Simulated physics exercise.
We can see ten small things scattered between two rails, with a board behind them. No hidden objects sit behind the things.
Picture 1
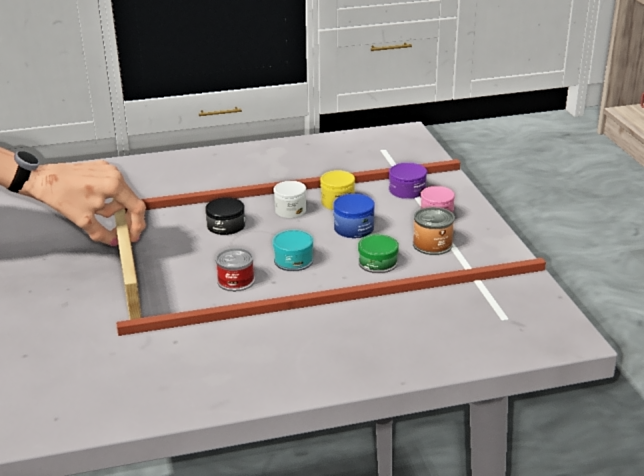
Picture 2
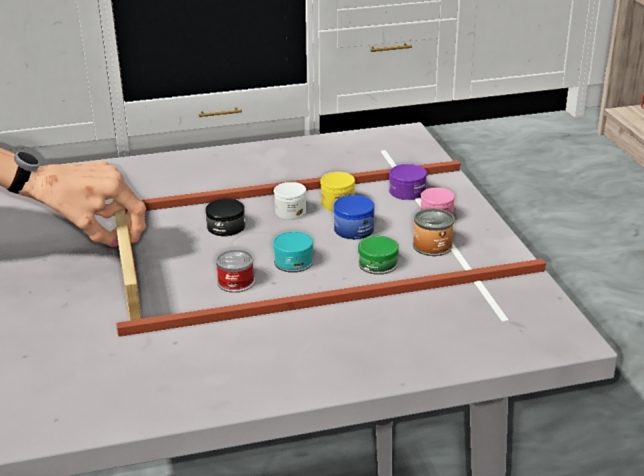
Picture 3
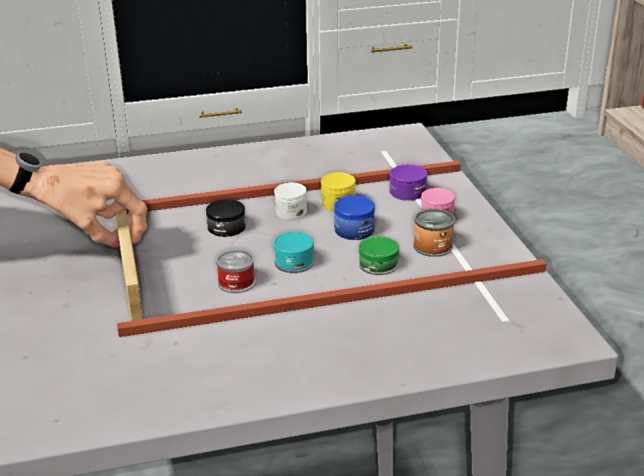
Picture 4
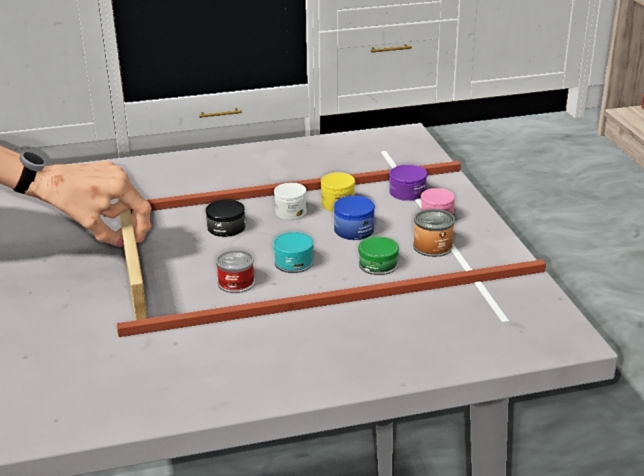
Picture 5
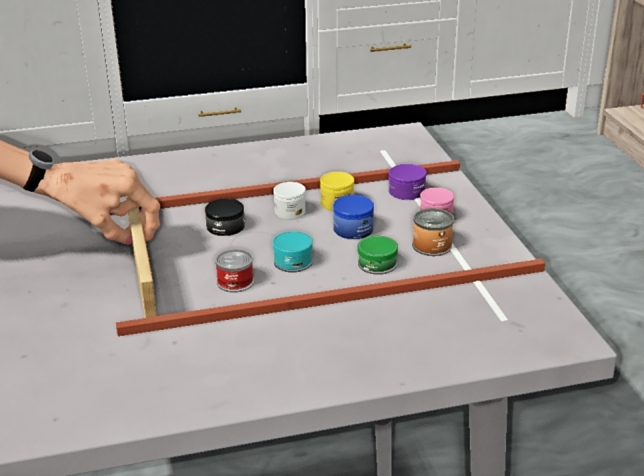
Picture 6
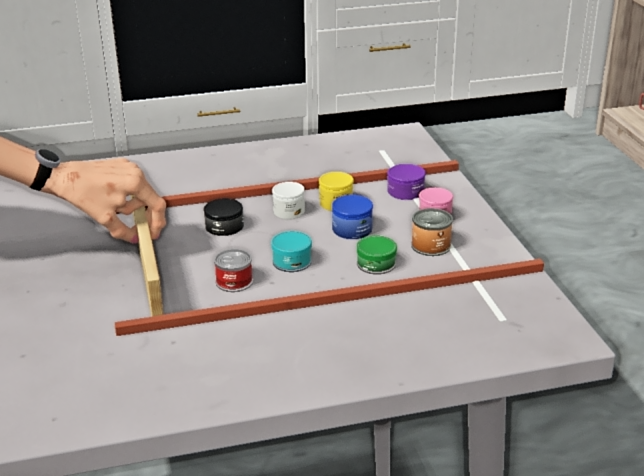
The clip opens on a grey table where ten small colourful containers sit scattered between two reddish rails, with a hand holding a wooden board upright at the left. The hand stays almost still at first, then slides the board slightly right, while the containers stay in place, untouched by it.
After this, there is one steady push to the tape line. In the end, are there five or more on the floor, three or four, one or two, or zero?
I expect that a single piece or a pair will leave the table.
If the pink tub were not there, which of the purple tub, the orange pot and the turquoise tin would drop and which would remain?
In that case the purple tub goes off the edge, the orange pot stays where it is, the turquoise tin stays where it is.
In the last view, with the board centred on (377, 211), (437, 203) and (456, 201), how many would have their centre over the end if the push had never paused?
Per position: 0 / 1 / 5.
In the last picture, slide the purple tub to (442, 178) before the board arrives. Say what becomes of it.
From that start, the object then does not stay.
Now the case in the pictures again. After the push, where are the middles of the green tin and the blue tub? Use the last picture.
One ends up near (511, 243) and the other near (448, 203).
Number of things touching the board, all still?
The count in contact is 5.
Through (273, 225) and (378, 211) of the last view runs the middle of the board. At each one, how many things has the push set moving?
It comes to 5 for the first spot, 9 for the other.
A little later, none off yet; pink tub at rest near (436, 207); purple tub at rest near (406, 182); orange pot at rest near (432, 232).
Next, none off yet; pink tub at rest near (436, 207); purple tub shifted a little near (417, 180); orange pot moving near (439, 230).
When it is over, the number that fall off is one or two; down, purple tub.
